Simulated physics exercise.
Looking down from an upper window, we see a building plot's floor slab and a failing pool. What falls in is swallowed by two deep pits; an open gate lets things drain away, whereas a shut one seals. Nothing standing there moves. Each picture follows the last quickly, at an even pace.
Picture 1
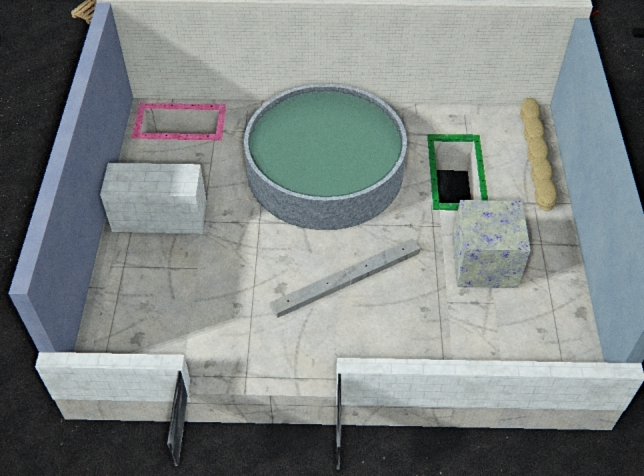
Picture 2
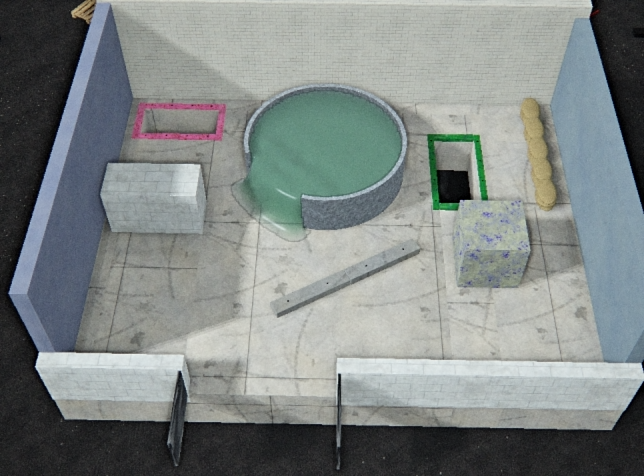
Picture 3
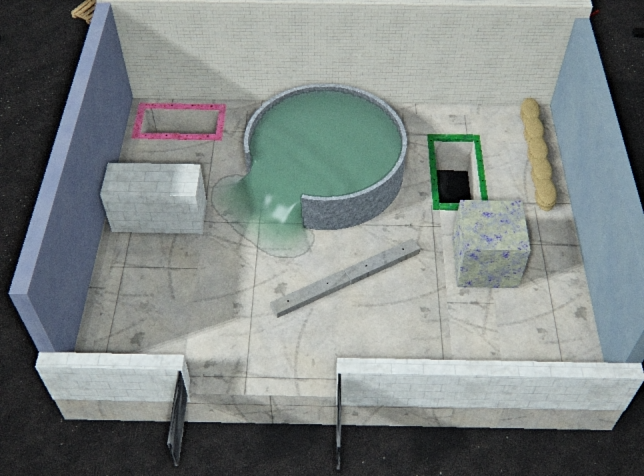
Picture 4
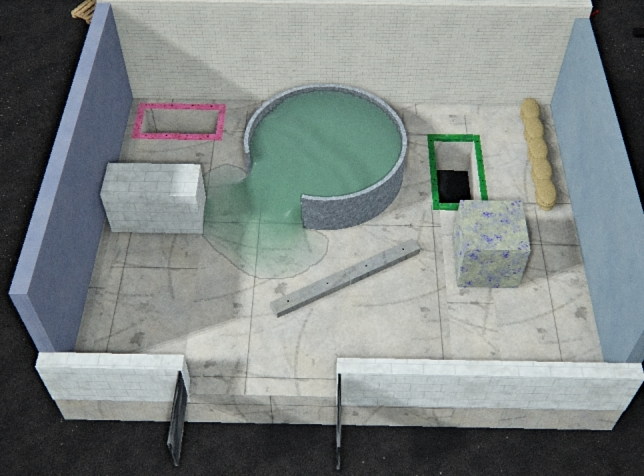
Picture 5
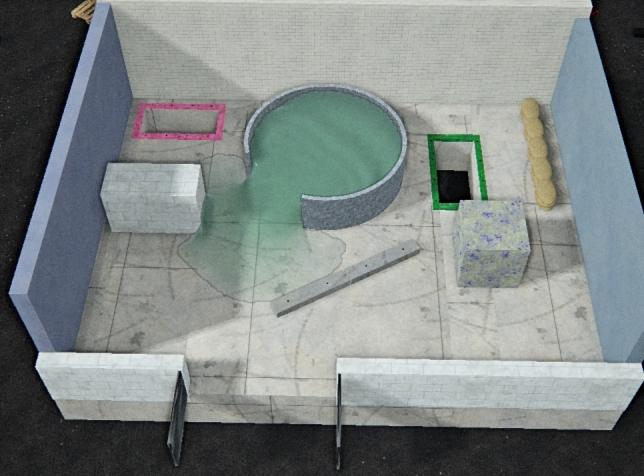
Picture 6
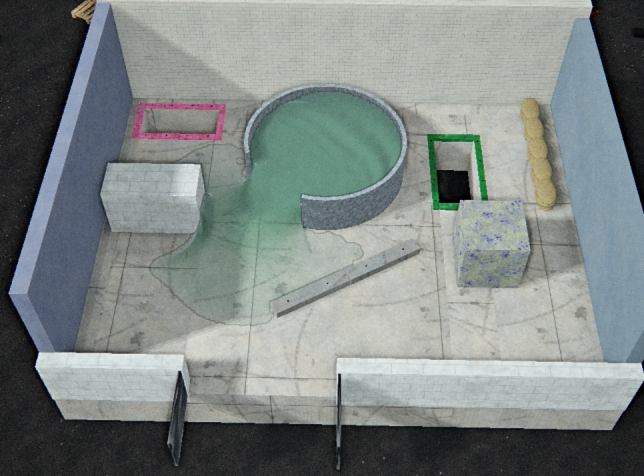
Green water poured from a gap in the front left of a round pool on a walled slab, spreading past the pale block and toward the front, reaching the long low bar.
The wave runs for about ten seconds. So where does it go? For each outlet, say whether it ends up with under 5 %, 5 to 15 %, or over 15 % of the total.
My prediction: I expect the gate to account for upward of fifteen per cent; I expect the green pit to account for a fraction below five per cent; I expect the pink pit to account for five up to fifteen per cent.
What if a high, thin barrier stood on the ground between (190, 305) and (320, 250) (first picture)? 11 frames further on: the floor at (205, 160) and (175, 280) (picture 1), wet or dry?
In the listed order, the first spot is swamped and the second is swamped.
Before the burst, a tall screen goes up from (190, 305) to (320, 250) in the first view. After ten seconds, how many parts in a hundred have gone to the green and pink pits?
I'd say the green pit takes roughly 2 %, the pink pit roughly 12 %.
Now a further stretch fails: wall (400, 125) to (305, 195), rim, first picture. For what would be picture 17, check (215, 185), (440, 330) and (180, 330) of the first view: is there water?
Result, in sequence: Untouched by the flood; inundated; inundated.
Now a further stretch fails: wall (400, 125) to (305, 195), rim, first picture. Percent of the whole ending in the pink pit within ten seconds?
Share to the pink pit: 0 in a hundred.
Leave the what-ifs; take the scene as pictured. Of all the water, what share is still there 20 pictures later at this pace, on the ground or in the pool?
Near 88 percent, give or take.
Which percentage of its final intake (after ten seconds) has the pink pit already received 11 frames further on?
I make it 5 per cent.
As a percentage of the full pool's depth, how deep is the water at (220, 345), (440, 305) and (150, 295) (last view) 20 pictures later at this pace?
Around 18, 0 and 25 %.
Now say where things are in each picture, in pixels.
The round pool at (325, 142) is whole and still, in the first frame.
Water pours out at (269, 200) and has run to (306, 231), in the second frame.
The front is at (291, 253), out from the gap at (269, 201), in the third frame.
The front is at (290, 274), out from the gap at (269, 202), in the fourth frame.
Water pours out at (269, 202) and has run to (244, 297), in the fifth frame.
The front is at a hidden place, out from the gap at (269, 202), in the sixth frame.
A moment on, water covers 30 % of the floor; the gate 0 %, the green pit 0 %, the pink pit 0 %.
Next, water covers 35 % of the floor; the gate 3 %, the green pit 0 %, the pink pit 0 %.
Then, water covers 40 % of the floor; the gate 11 %, the green pit 0 %, the pink pit 2 %.
Later, water covers 55 % of the floor; the gate 25 %, the green pit 0 %, the pink pit 4 %.
In the end, water covers 70 % of the floor; the gate 39 %, the green pit 0 %, the pink pit 7 %.
